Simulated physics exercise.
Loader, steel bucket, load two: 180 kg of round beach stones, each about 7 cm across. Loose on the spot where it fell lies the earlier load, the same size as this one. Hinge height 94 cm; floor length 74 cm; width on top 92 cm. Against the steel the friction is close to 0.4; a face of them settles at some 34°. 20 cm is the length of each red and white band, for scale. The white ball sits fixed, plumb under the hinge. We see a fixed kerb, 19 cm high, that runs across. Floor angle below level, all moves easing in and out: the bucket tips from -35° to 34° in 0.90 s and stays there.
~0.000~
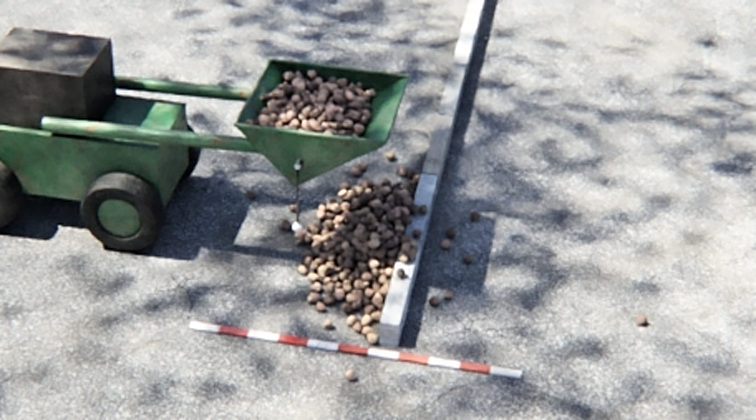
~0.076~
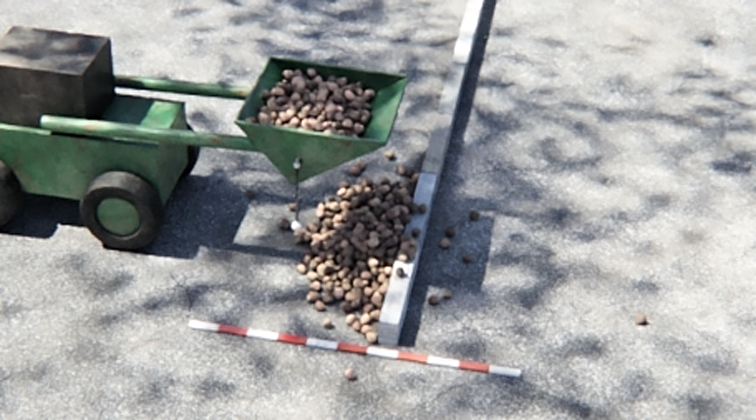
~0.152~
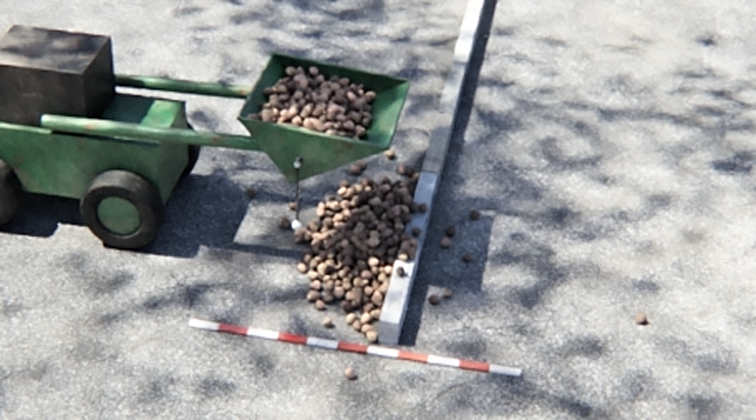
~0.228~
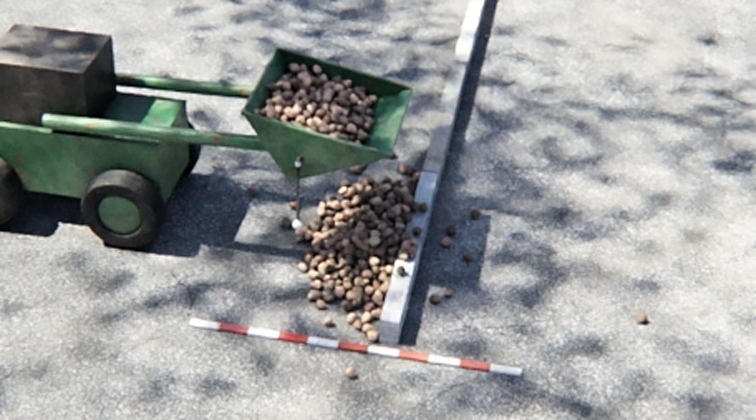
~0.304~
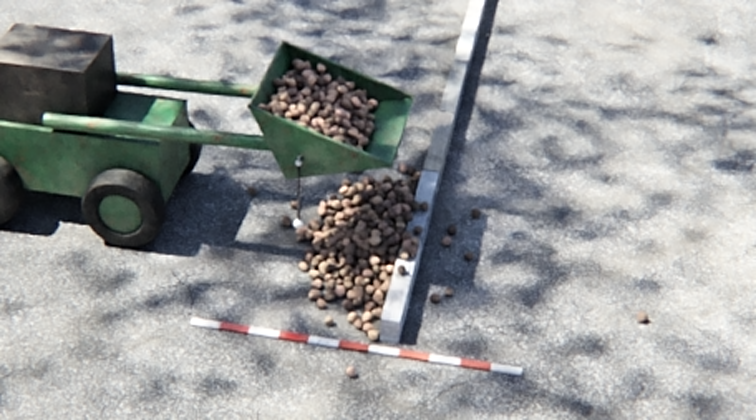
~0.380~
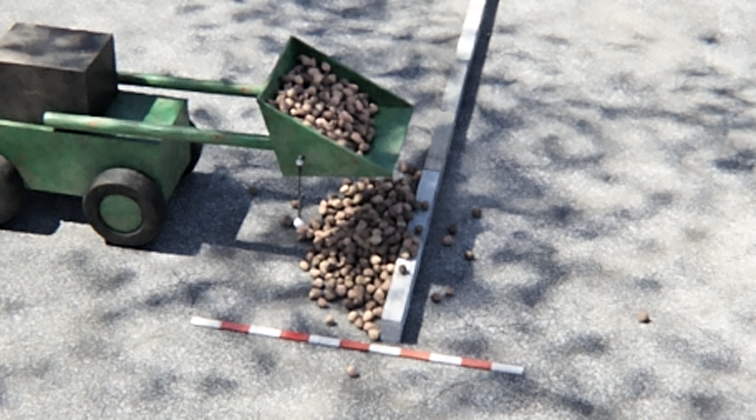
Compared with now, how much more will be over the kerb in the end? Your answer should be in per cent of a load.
Close to 53 parts in a hundred.
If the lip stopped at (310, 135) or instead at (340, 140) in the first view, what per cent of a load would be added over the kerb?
Case one about 0 %, case two about 5 %.
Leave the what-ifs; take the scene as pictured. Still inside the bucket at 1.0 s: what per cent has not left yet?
That works out to about 75 %.
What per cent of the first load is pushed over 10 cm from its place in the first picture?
Some 5 percent, give or take.
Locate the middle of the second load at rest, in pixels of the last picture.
They come to rest centred about (430, 238).
After 0.7 s the floor is at 24°; in per cent of one load, 100 in the bucket, 98 on this side of the kerb, 2 over the kerb; the foremost stones are at (474, 255).
After 1.0 s the floor is at 34°; in per cent of one load, 74 in the bucket, 124 on this side of the kerb, 2 over the kerb; the foremost stones are at (474, 255).
After 1.4 s the floor is at 34°; in per cent of one load, 21 in the bucket, 155 on this side of the kerb, 25 over the kerb; the foremost stones are at (509, 263).
After 3.8 s the floor is at 34°; in per cent of one load, 0 in the bucket, 145 on this side of the kerb, 55 over the kerb; the foremost stones are at (604, 294). Net gain over the kerb, 53.
